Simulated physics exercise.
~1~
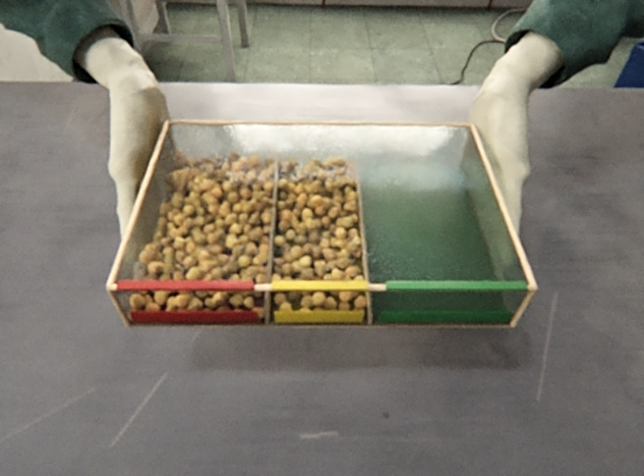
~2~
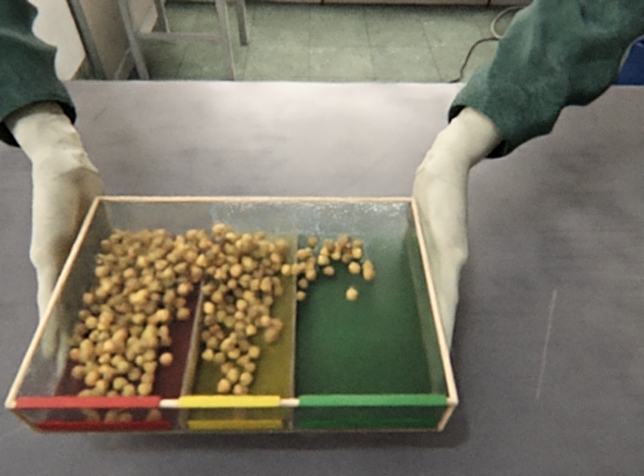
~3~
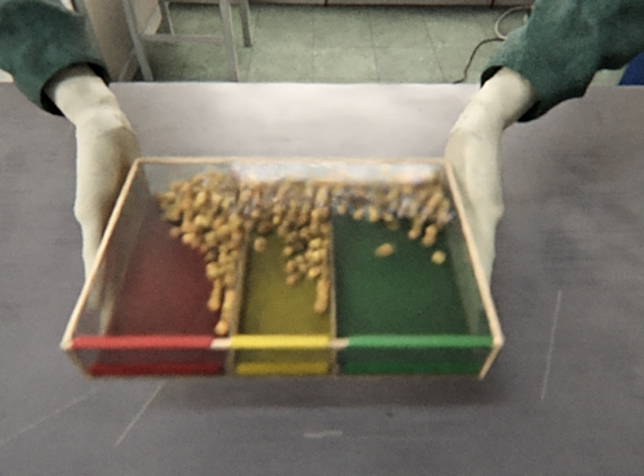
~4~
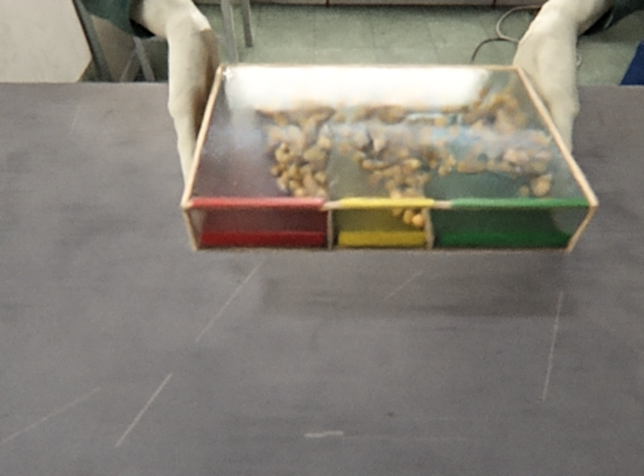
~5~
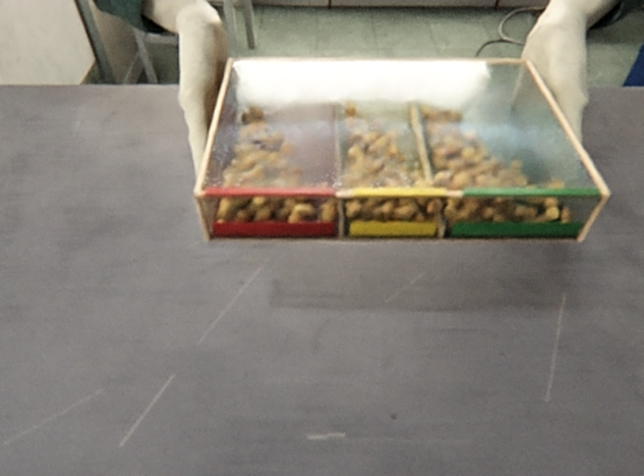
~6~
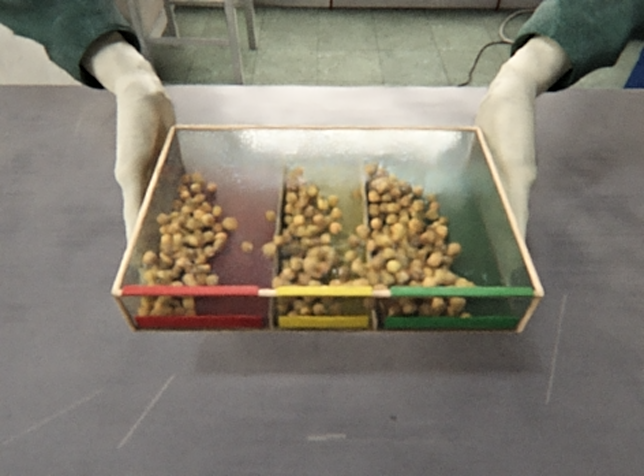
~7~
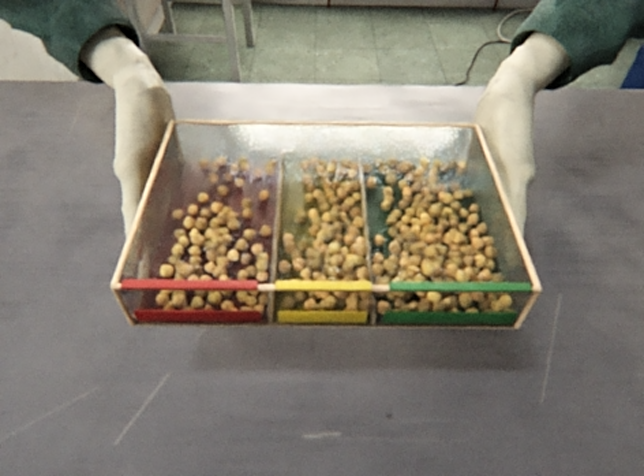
Chickpeas in a lidded box shaken by gloved hands spread from red and yellow into green.
